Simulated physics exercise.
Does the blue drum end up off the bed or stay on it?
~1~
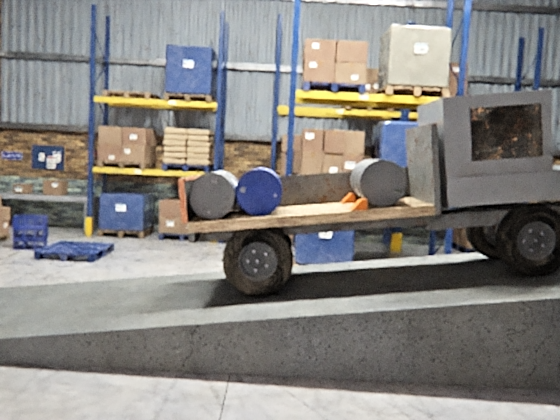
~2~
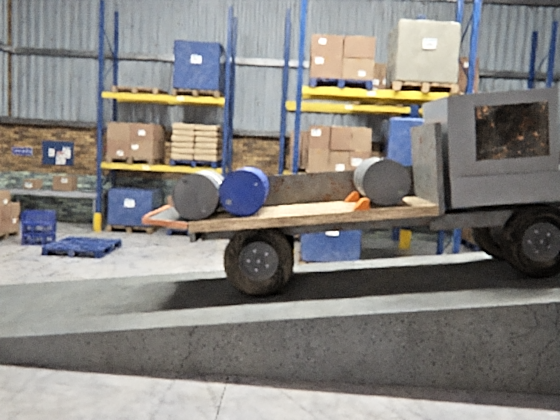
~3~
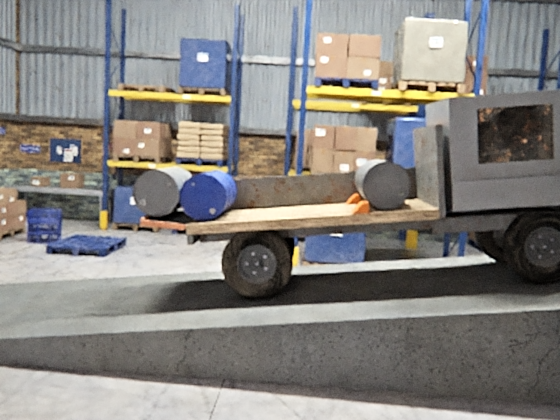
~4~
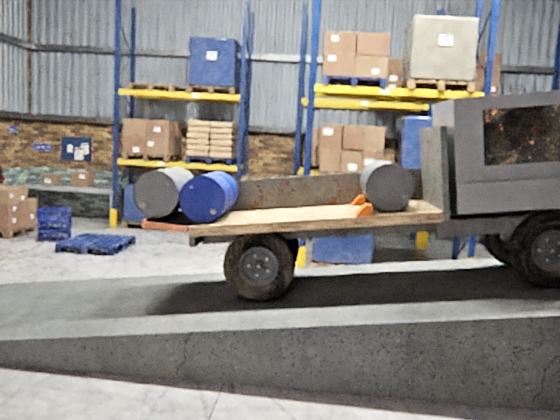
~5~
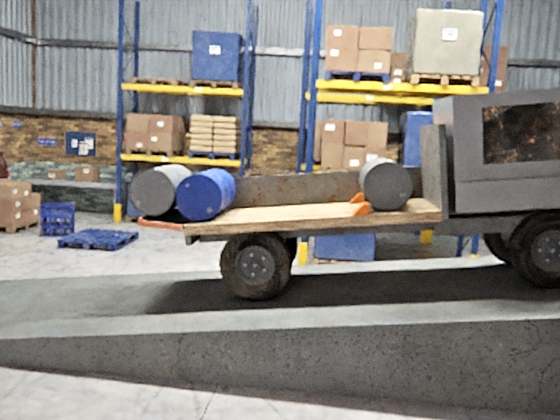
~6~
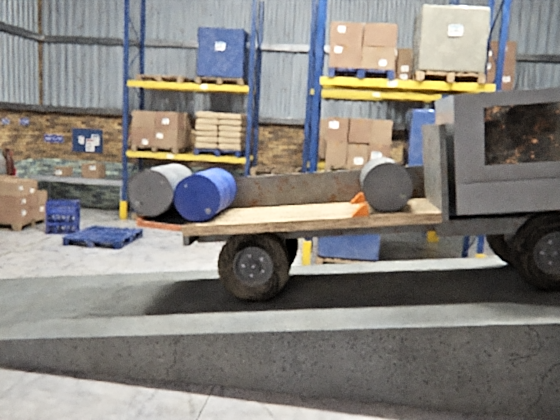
The blue drum stays on the bed, close behind the grey drum that rests on the lowered tailgate.
